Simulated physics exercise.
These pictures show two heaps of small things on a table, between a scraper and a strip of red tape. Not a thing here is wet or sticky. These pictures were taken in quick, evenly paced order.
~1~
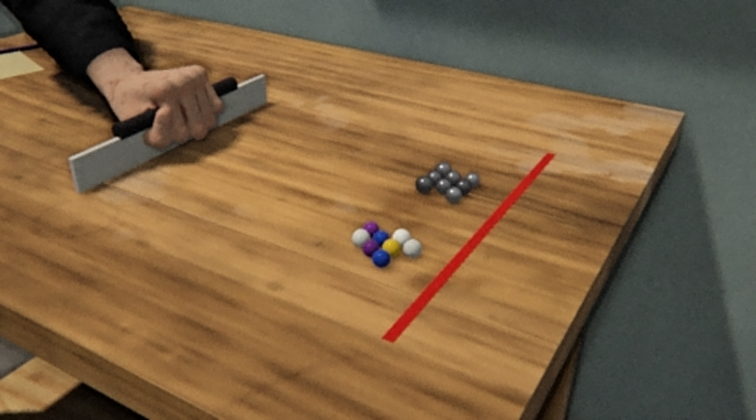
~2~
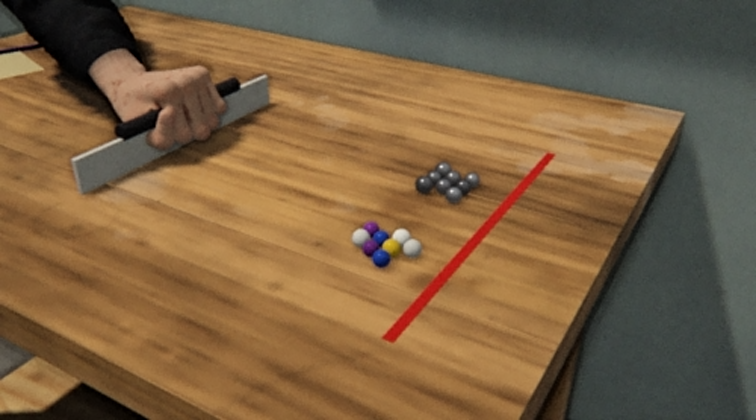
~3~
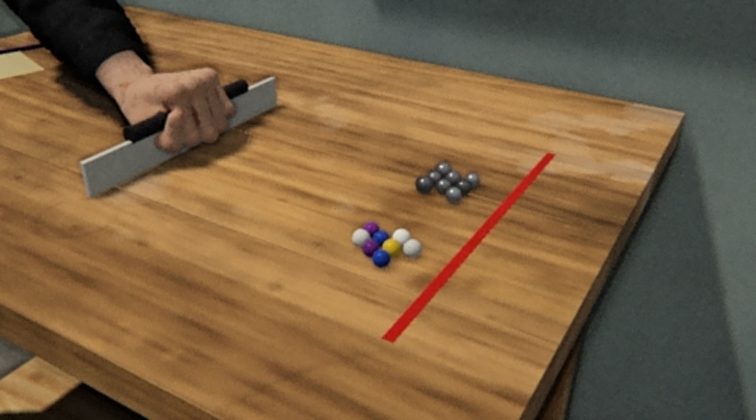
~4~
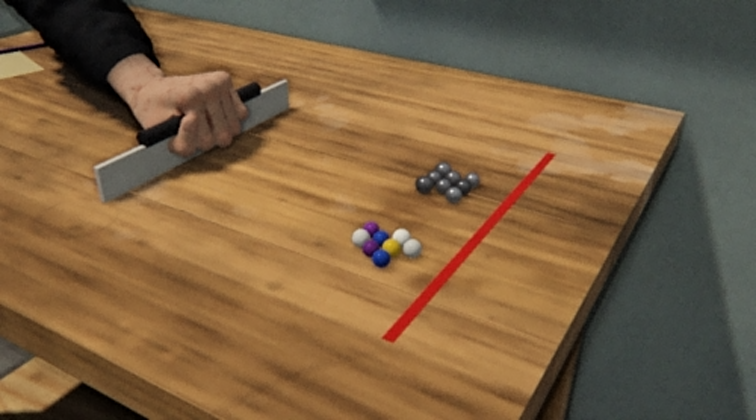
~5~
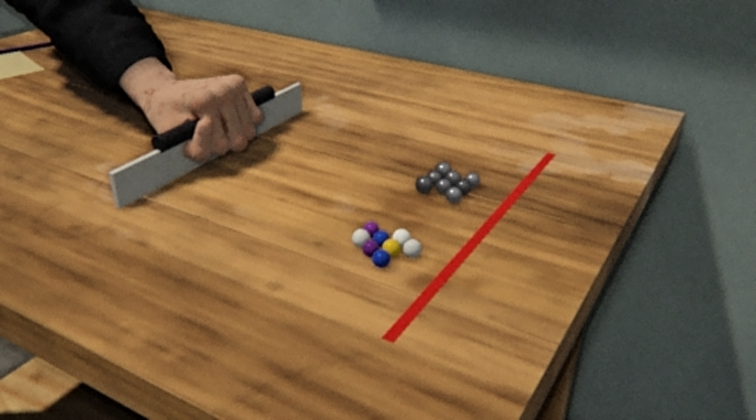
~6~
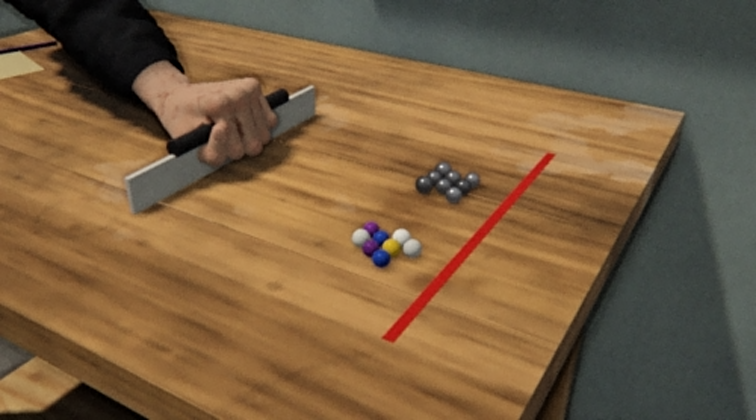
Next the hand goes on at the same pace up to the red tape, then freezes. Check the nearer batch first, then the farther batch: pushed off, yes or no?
Nearer batch, yes; farther batch, yes.
Then, 0.44 s past the last view, scraper still moving, near (355, 159); nearer batch all on the table, its front near (413, 249); farther batch all on the table, its front near (472, 180).
Then, 0.91 s past the last view, scraper stopped at the red tape; nearer batch all on the table, its front near (485, 302); farther batch all on the table, its front near (579, 212).
Then, 1.19 s past the last view, scraper stopped at the red tape; nearer batch a small part over the edge; farther batch about a quarter over the edge.
Finally, scraper stopped at the red tape; nearer batch all over the edge; farther batch all over the edge.
